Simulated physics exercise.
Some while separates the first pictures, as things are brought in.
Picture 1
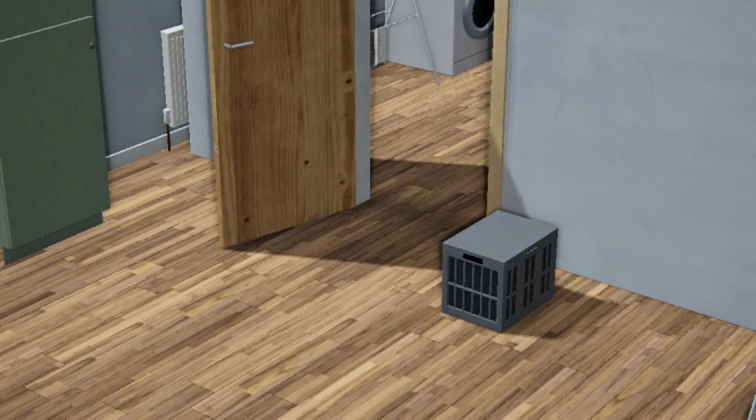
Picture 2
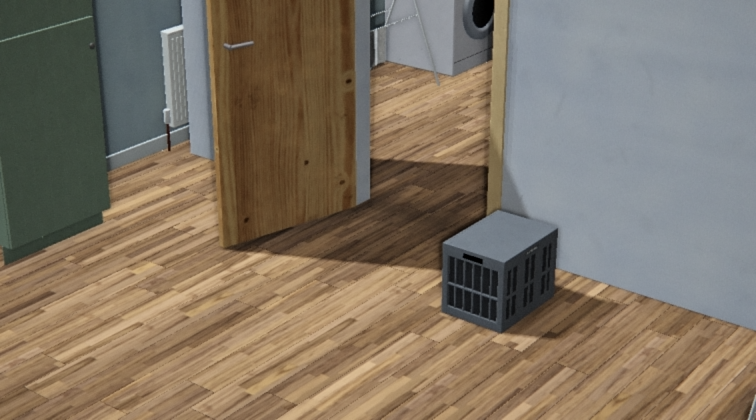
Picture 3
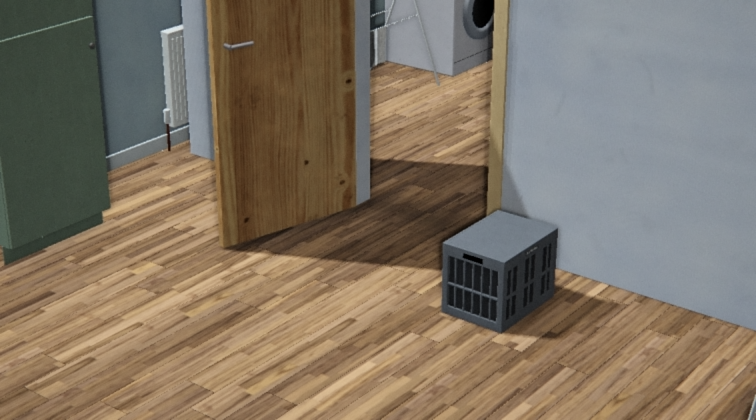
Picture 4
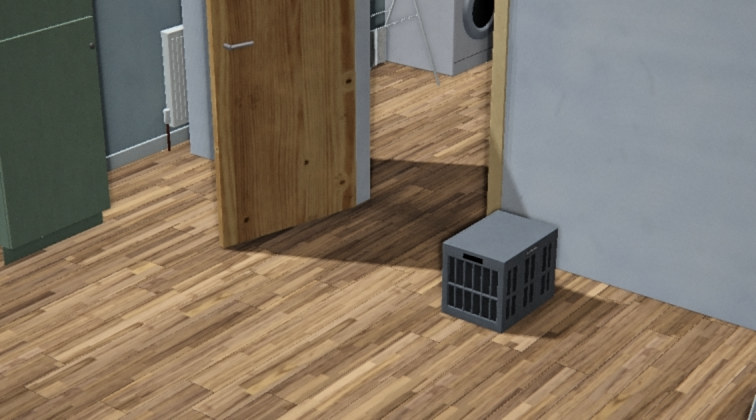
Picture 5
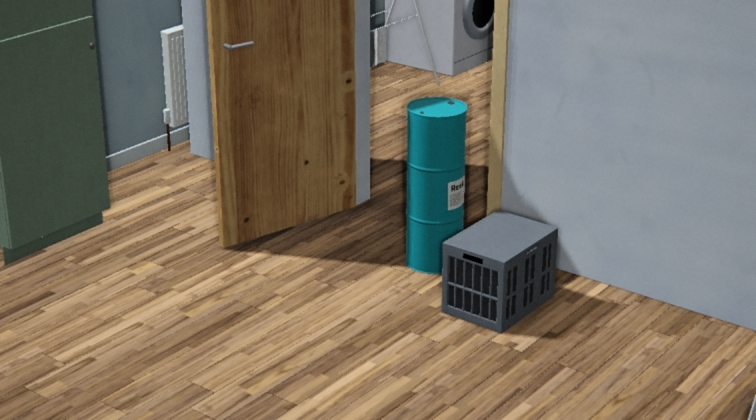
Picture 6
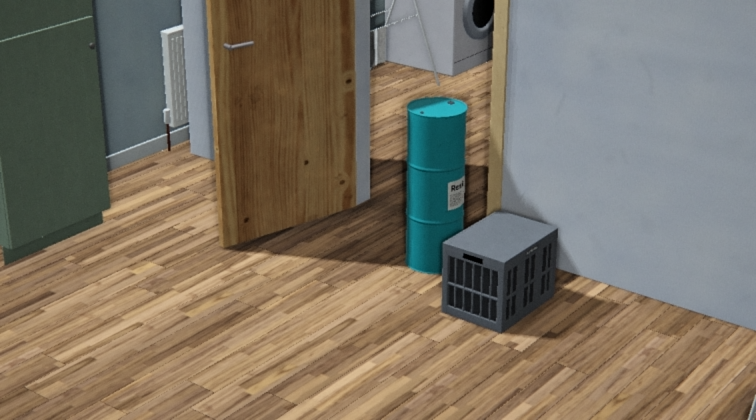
The clip shows a wide-open wooden door and a grey slatted box on a wood floor, all still, before a turquoise drum appears in the doorway just behind the box's left side and stands motionless.
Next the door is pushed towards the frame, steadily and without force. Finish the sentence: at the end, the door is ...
... still partly open.
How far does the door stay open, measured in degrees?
Near 35° open.
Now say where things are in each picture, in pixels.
In the first frame, door wide open and still; grey chest (500, 270).
In the second frame, door wide open and still; grey chest (500, 270).
In the third frame, door wide open and still; grey chest (500, 270).
In the fourth frame, door wide open and still; grey chest (500, 270).
In the fifth frame, door wide open and still; grey chest (500, 270).
In the sixth frame, door wide open and still; turquoise drum (435, 186); grey chest (500, 270).
Then, 0.60 s on from there, open by 90°.
Then, 1.10 s on from there, open by 67°.
Then, 1.60 s on from there, open by 43°.
In the end, open by 33°; both unmoved. At the end, from the last picture's camera, turquoise drum near (436, 186).
